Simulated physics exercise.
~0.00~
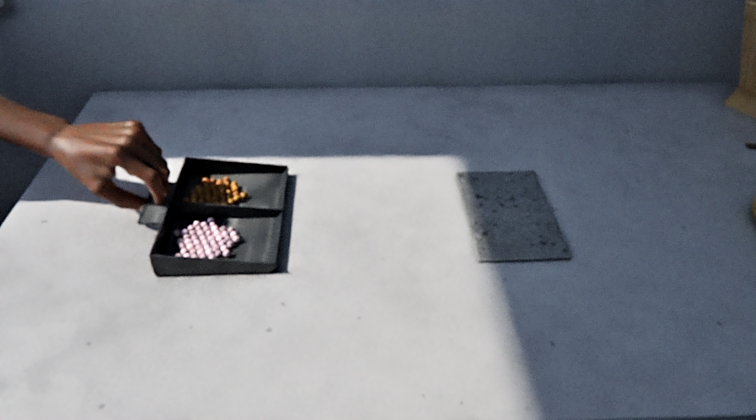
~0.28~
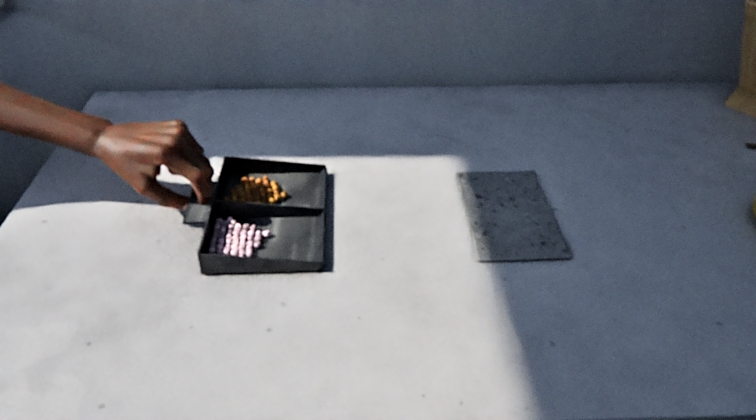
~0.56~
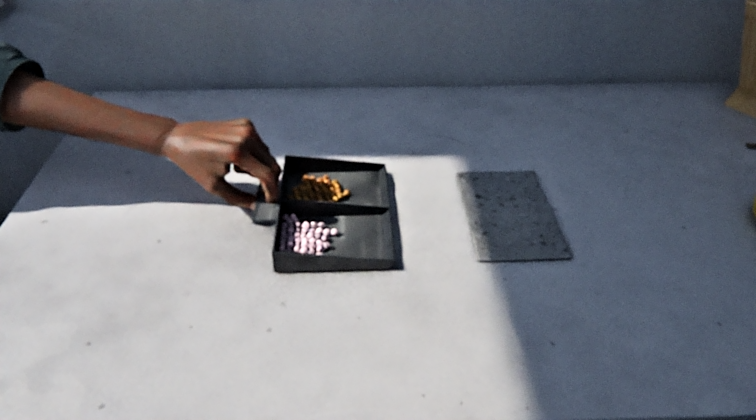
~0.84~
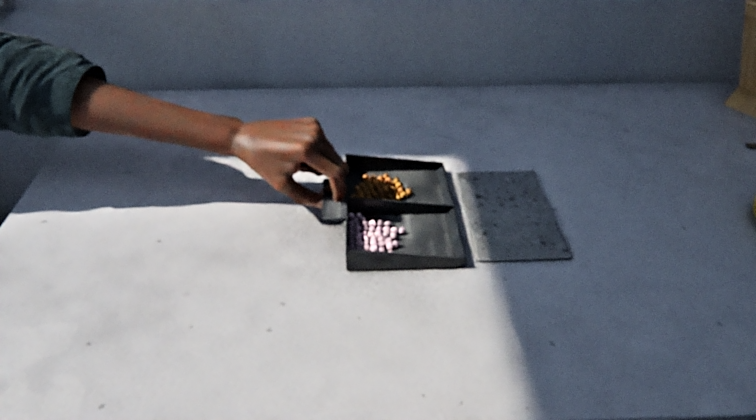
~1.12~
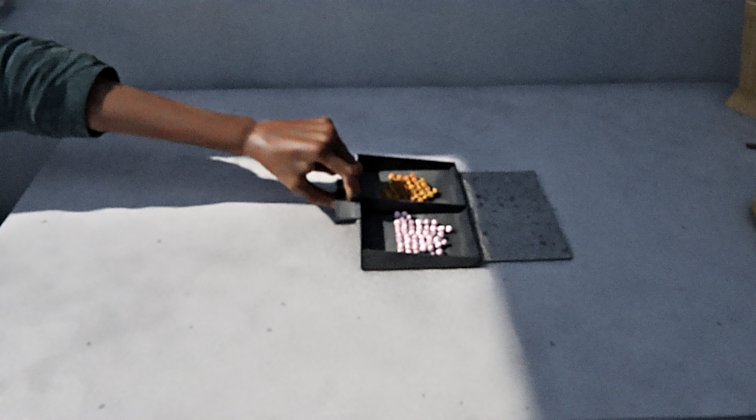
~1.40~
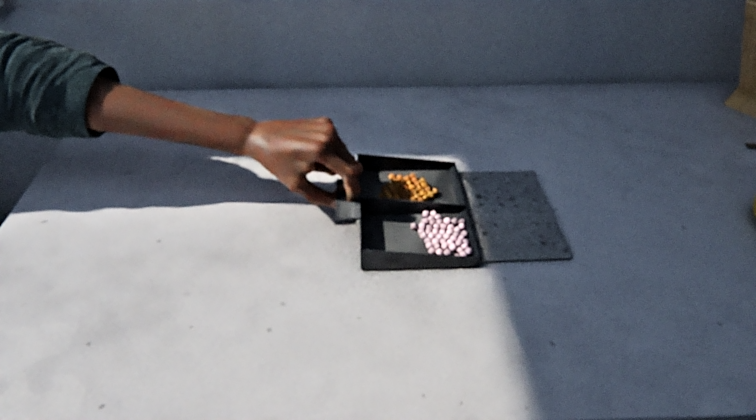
On a pale tabletop partly in shadow, a hand pushes a divided black tray holding small pink and orange beads rightward until it stops against a gray slab; the beads shift toward the tray's front, the pink ones sliding farther, and both groups remain inside.
